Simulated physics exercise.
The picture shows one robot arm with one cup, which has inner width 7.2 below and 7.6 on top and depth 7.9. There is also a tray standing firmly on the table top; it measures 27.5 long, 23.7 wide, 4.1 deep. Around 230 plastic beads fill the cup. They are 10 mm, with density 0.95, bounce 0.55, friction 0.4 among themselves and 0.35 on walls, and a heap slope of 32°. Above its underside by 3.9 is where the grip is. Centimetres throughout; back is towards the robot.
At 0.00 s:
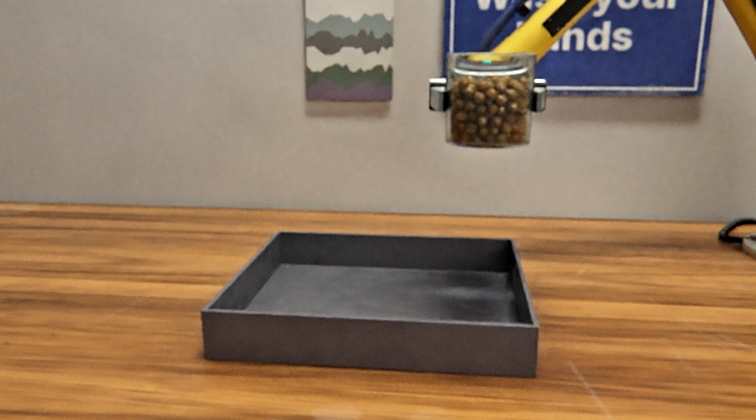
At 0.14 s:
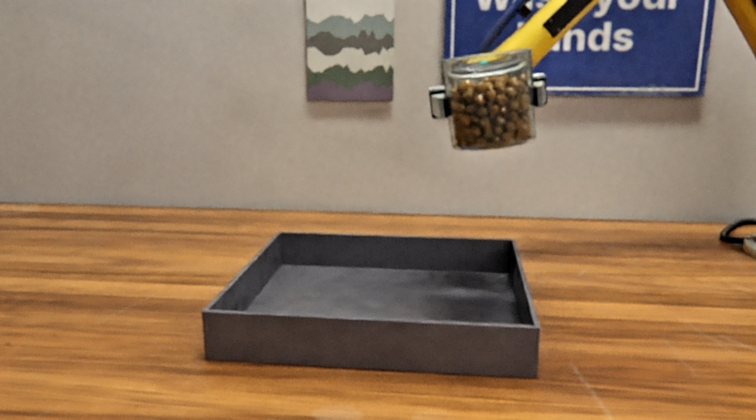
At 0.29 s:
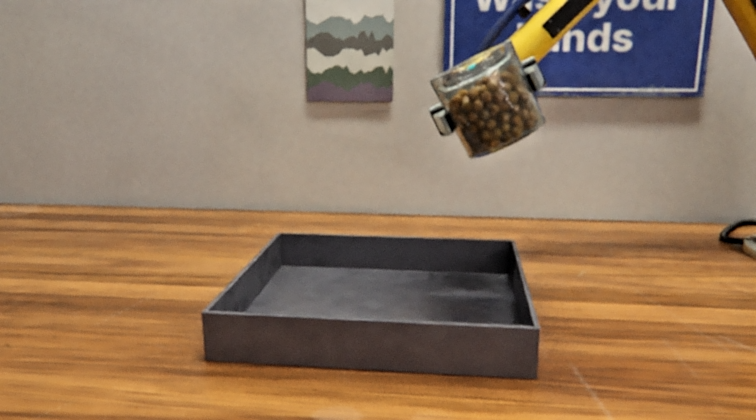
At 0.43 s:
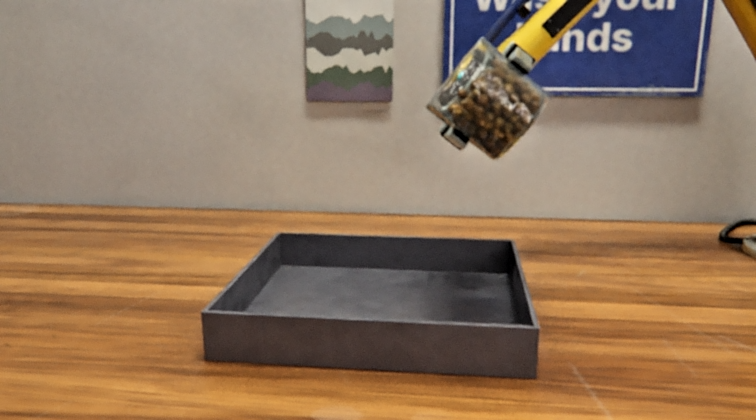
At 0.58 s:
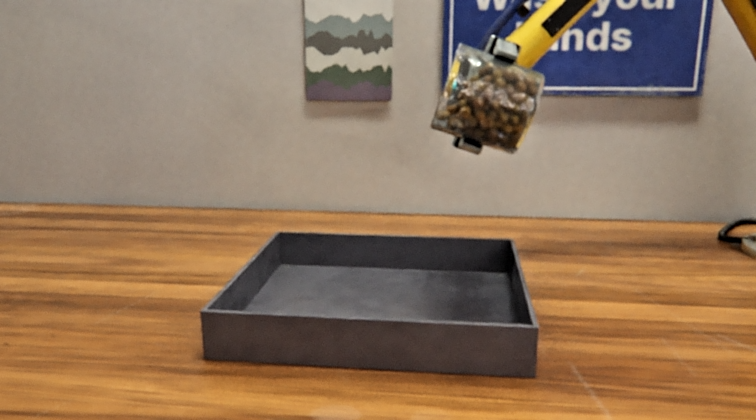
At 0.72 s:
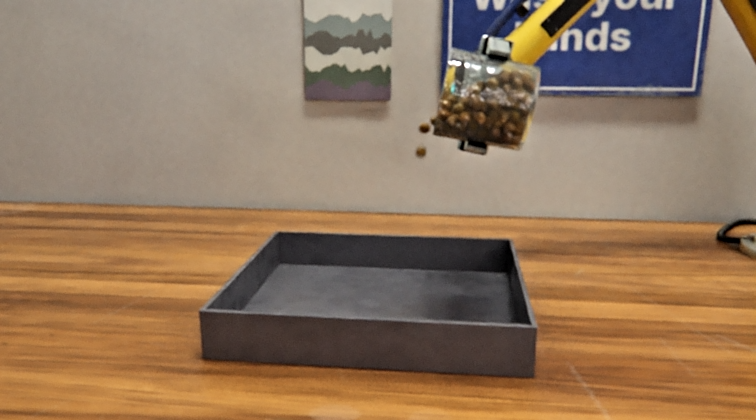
A robot arm tips a clear cup of brown beads leftward until a few drop out.
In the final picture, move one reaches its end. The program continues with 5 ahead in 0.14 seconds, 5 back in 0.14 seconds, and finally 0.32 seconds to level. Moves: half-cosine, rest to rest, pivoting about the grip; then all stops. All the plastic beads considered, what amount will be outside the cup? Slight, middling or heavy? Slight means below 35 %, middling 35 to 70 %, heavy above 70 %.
Middling.
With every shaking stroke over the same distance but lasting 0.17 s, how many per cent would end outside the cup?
Roughly 40 percent then.
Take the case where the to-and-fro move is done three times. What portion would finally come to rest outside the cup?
Roughly 85 percent.
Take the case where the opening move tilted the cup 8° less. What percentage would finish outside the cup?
About 35 percent.
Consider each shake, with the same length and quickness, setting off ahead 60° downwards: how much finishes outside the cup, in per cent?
Result: Approx. 15 %.
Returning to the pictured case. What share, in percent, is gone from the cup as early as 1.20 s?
Close to 55 per cent of the load is out at that point.
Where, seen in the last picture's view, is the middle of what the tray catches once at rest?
Roughly at pixel (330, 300).
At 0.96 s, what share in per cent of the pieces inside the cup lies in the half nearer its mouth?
My estimate is near 80 per cent.
After 0.96 s, tilted 79° forward, highest piece 22 above the table; 165 in the cup, 3 in the tray, 62 in flight or on a rim.
After 1.20 s, tilted 24° forward, highest piece 24 above the table; 121 in the tray, 105 in the cup, 4 in flight or on a rim.
After 1.52 s, level, highest piece 22 above the table; 122 in the tray, 105 in the cup, 3 on the table or floor.
After 2.57 s, level, highest piece 22 above the table; 122 in the tray, 105 in the cup, 3 on the table or floor.
In the end, 122 in the tray, 105 in the cup, 3 on the table or floor. That is 54 % outside the cup.
